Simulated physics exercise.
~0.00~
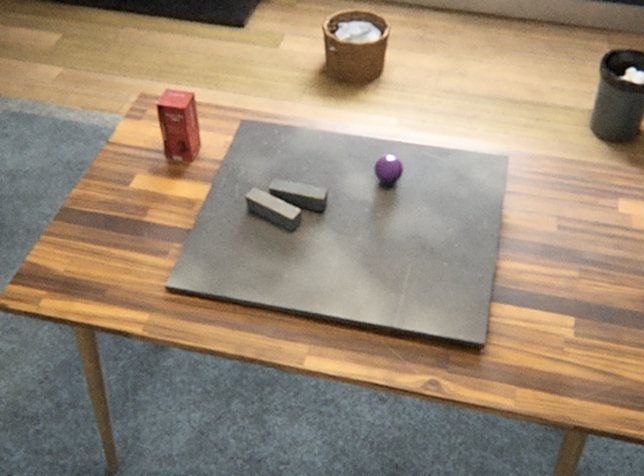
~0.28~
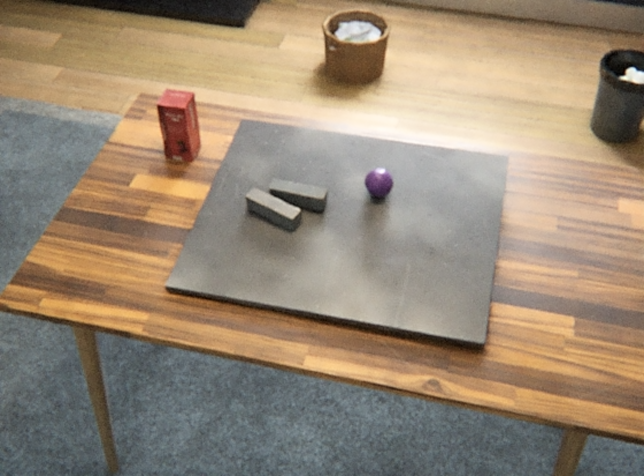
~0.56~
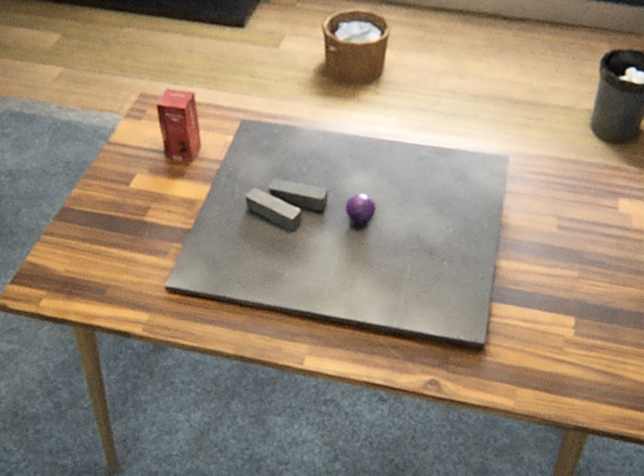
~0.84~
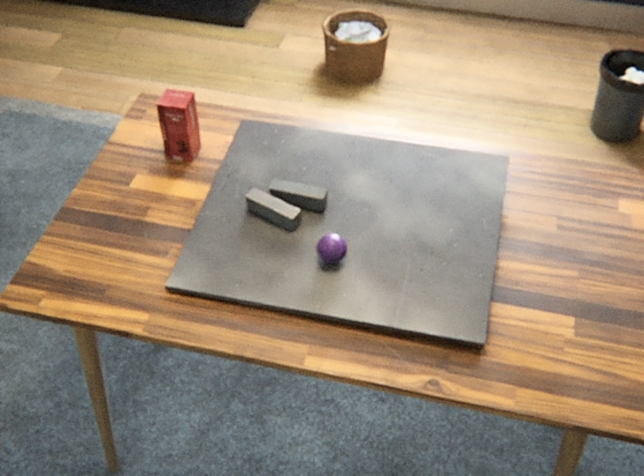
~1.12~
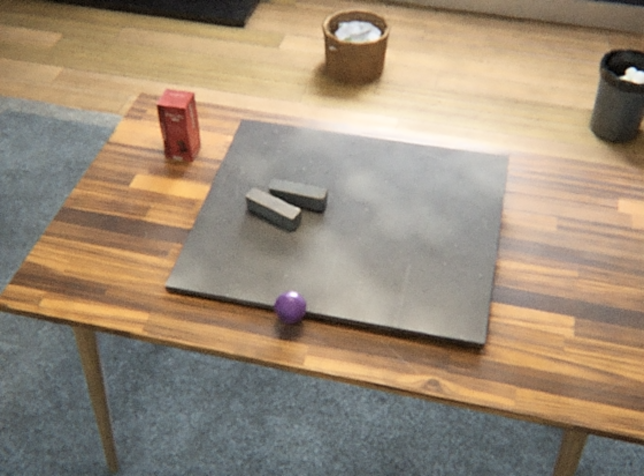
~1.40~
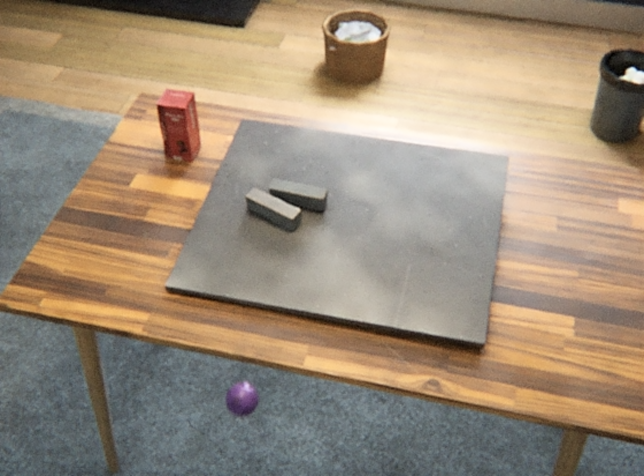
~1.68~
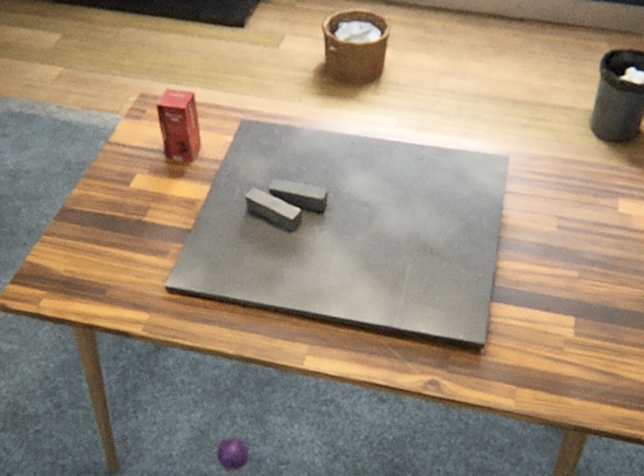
We see a dark board on a wooden table, with two fixed blocks, a purple onion and a red carton standing nearby. The onion rolls toward us and slightly left, passes the blocks, goes over the near edge and drops below the table, while the carton stays put.
